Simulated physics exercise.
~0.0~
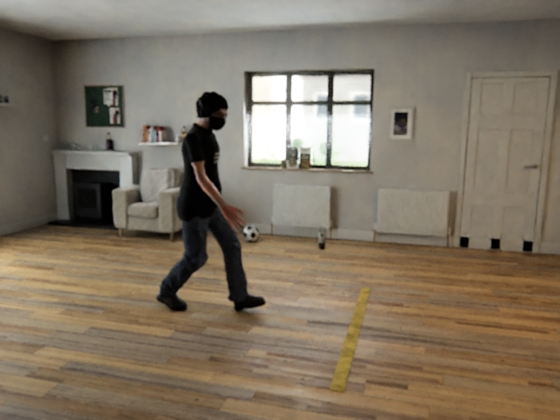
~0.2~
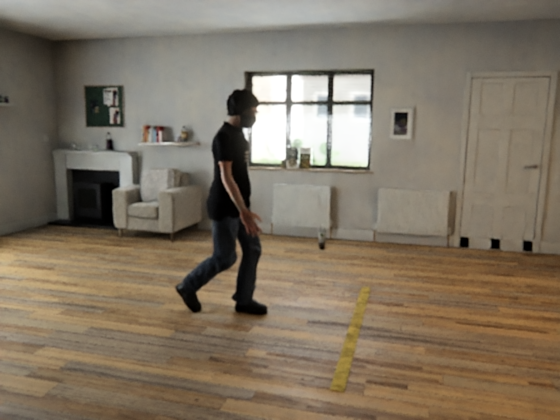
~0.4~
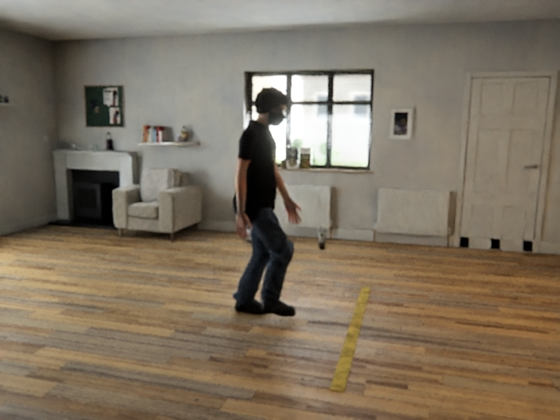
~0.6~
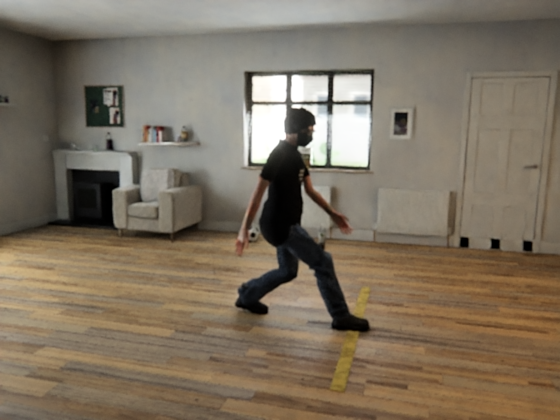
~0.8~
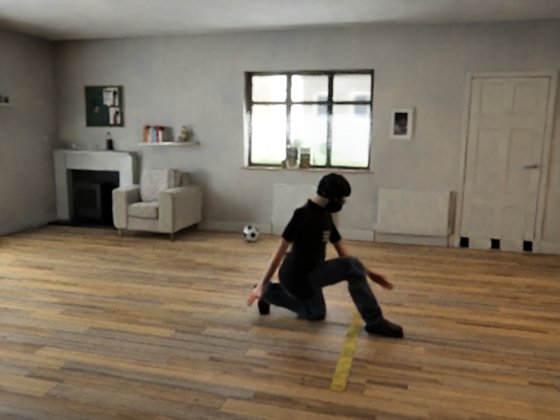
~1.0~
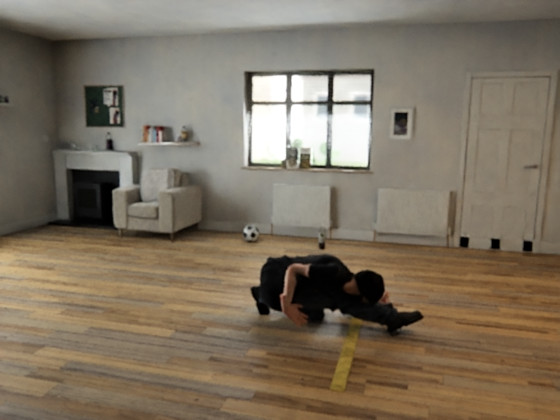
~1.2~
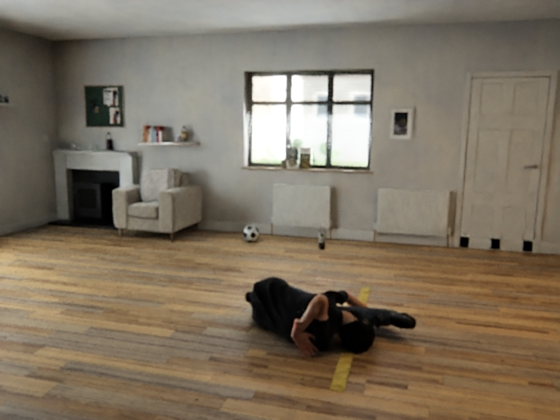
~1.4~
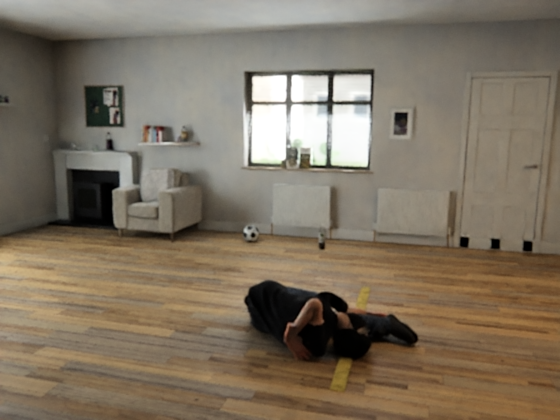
A person in dark clothes walked right across a wooden floor toward a yellow strip, stepped a leg over it, sank down and folded forward, then slumped onto the floor and lay still with the chest just short of the strip.
